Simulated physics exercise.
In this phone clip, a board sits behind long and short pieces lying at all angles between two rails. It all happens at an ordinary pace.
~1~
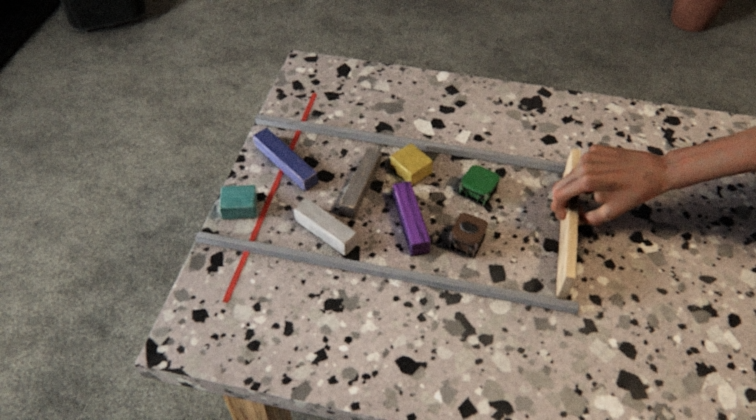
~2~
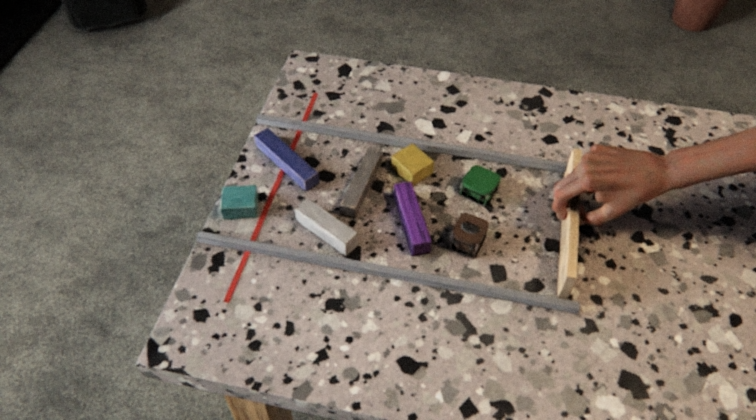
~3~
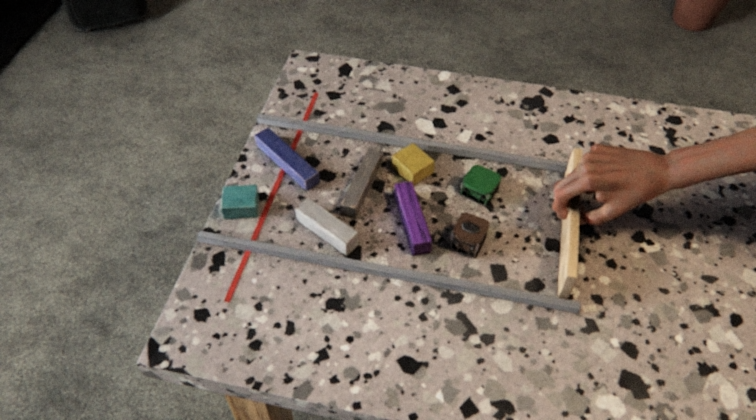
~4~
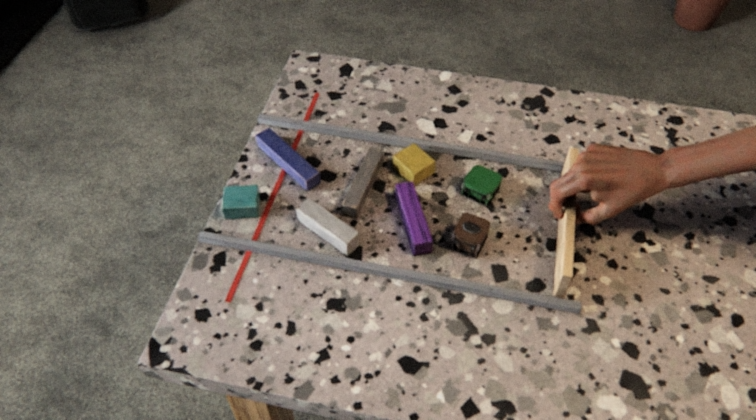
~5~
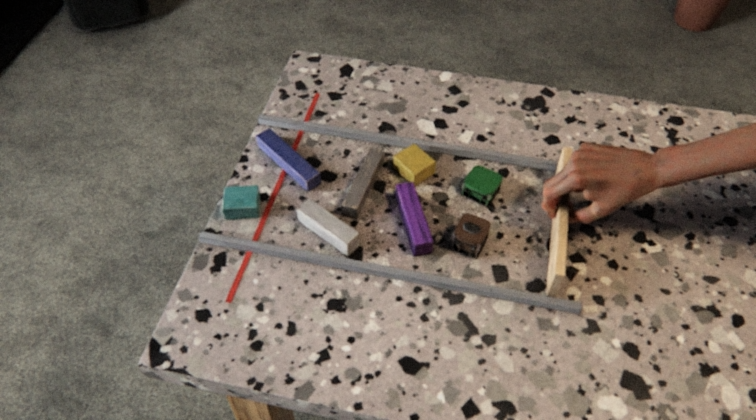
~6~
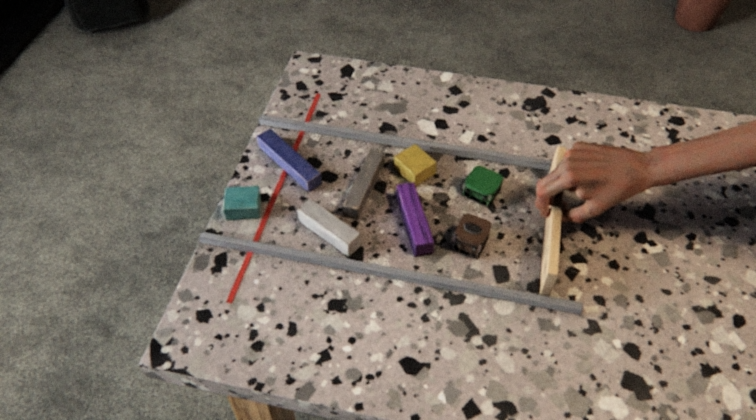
On a speckled stone-patterned tabletop above grey carpet, seen from above at an angle, two grey rails run lengthwise across the surface. Between them lie blue, grey, white and purple bars and yellow, green and brown blocks, with a turquoise block left of a red line. The hand at right holds a pale wooden board upright, then slides it slightly left while the pieces stay put.
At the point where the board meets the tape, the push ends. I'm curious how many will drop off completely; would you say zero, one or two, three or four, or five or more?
In this one, three or four spill over.
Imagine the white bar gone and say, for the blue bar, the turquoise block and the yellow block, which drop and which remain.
I'd say the blue bar ends up down, the turquoise block ends up down, and the yellow block stays where it is.
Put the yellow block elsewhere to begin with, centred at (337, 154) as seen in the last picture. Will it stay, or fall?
Lab note: It goes off the edge.
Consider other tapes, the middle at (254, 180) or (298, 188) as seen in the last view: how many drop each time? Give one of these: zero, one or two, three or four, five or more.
5 or more; one or two.
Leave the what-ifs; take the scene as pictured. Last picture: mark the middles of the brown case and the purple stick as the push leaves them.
You'll find the brown case at roughly (254, 201) and the purple stick at roughly (234, 190).
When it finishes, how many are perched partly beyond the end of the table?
Answer: 2.
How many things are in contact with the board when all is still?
It adds up to 3.
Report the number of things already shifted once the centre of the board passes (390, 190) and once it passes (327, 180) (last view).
Moved so far: 6, later 8.
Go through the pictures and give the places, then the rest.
Turquoise block (239, 202); blue bar (285, 159); white bar (325, 226); board (569, 221); tape (276, 184), in the first frame.
Blue bar (286, 159); brown case (469, 235), in the second frame.
White bar (327, 226); board (571, 221), in the third frame.
Turquoise block (241, 202); green case (482, 185), in the fourth frame.
Blue bar (288, 159); grey bar (364, 182), in the fifth frame.
Turquoise block (243, 203); blue bar (289, 160); white bar (329, 227); board (554, 218); tape (280, 184), in the sixth frame.
Soon after, none off yet; turquoise block at rest near (243, 203); blue bar at rest near (289, 160); white bar at rest near (329, 227).
After that, none off yet; turquoise block at rest near (243, 203); blue bar at rest near (289, 160); white bar displaced a little near (299, 221).
And then, none off yet; turquoise block displaced about its own width near (215, 199); blue bar displaced a little near (250, 144); white bar displaced about its own width near (238, 208).
In the end, the number that fall off is three or four; gone, white bar, blue bar and turquoise block.
